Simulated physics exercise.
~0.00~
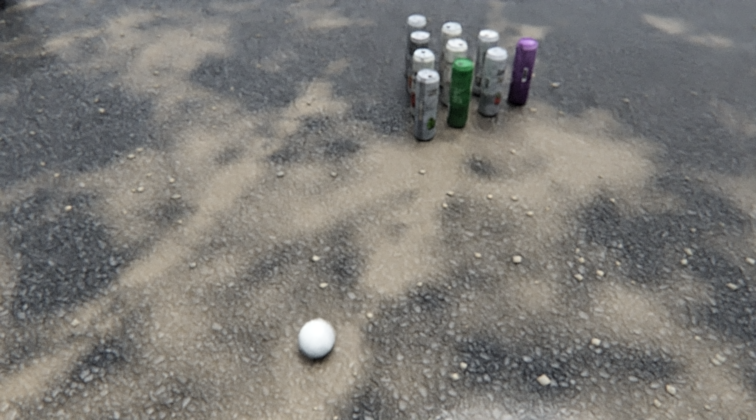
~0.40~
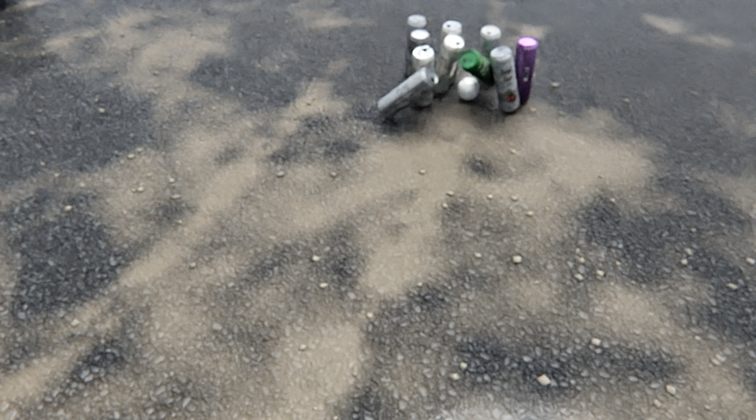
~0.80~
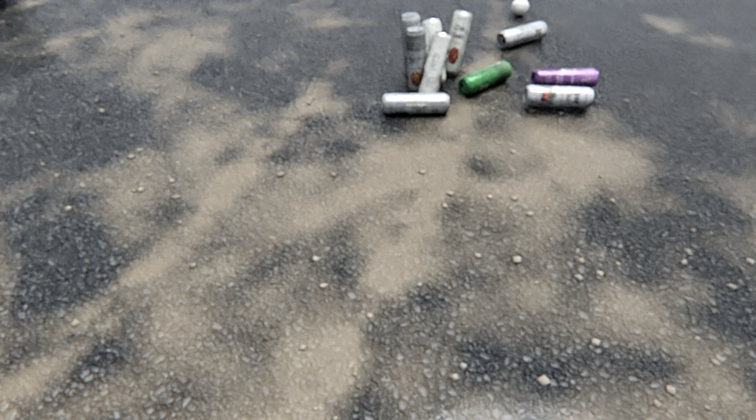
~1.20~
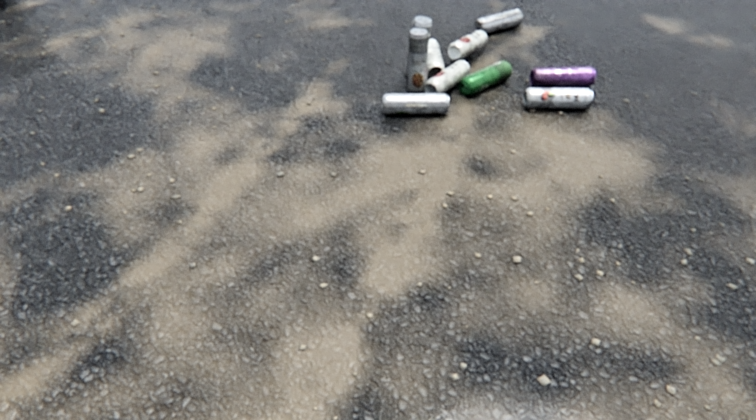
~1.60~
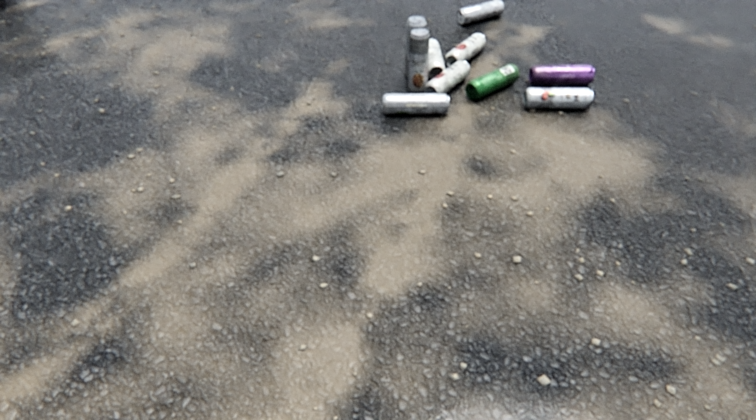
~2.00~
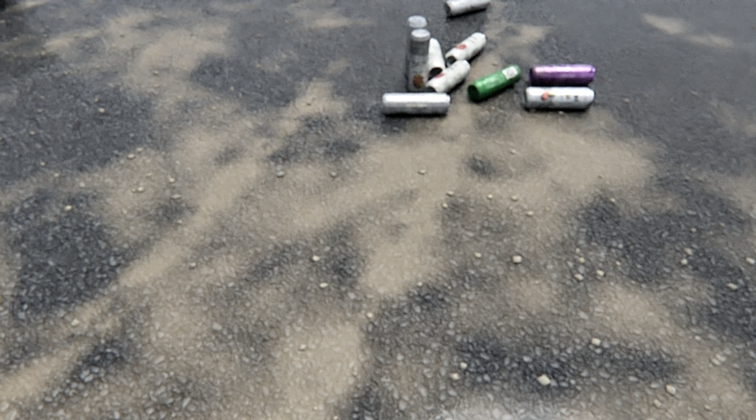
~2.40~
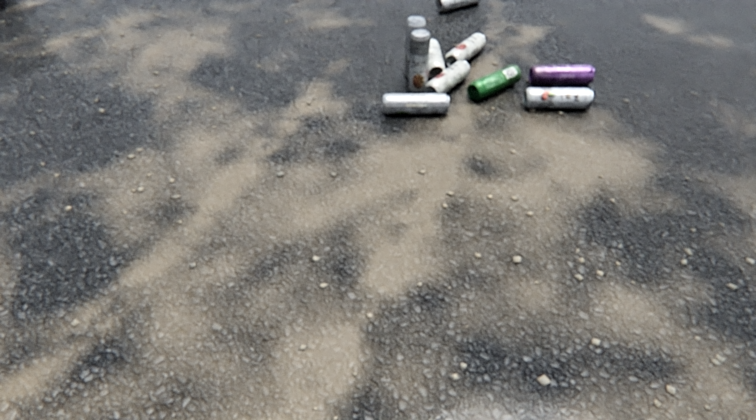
On sunlit, shadow-dappled pavement, a white ball rolls into ten upright tubes, toppling most of them.
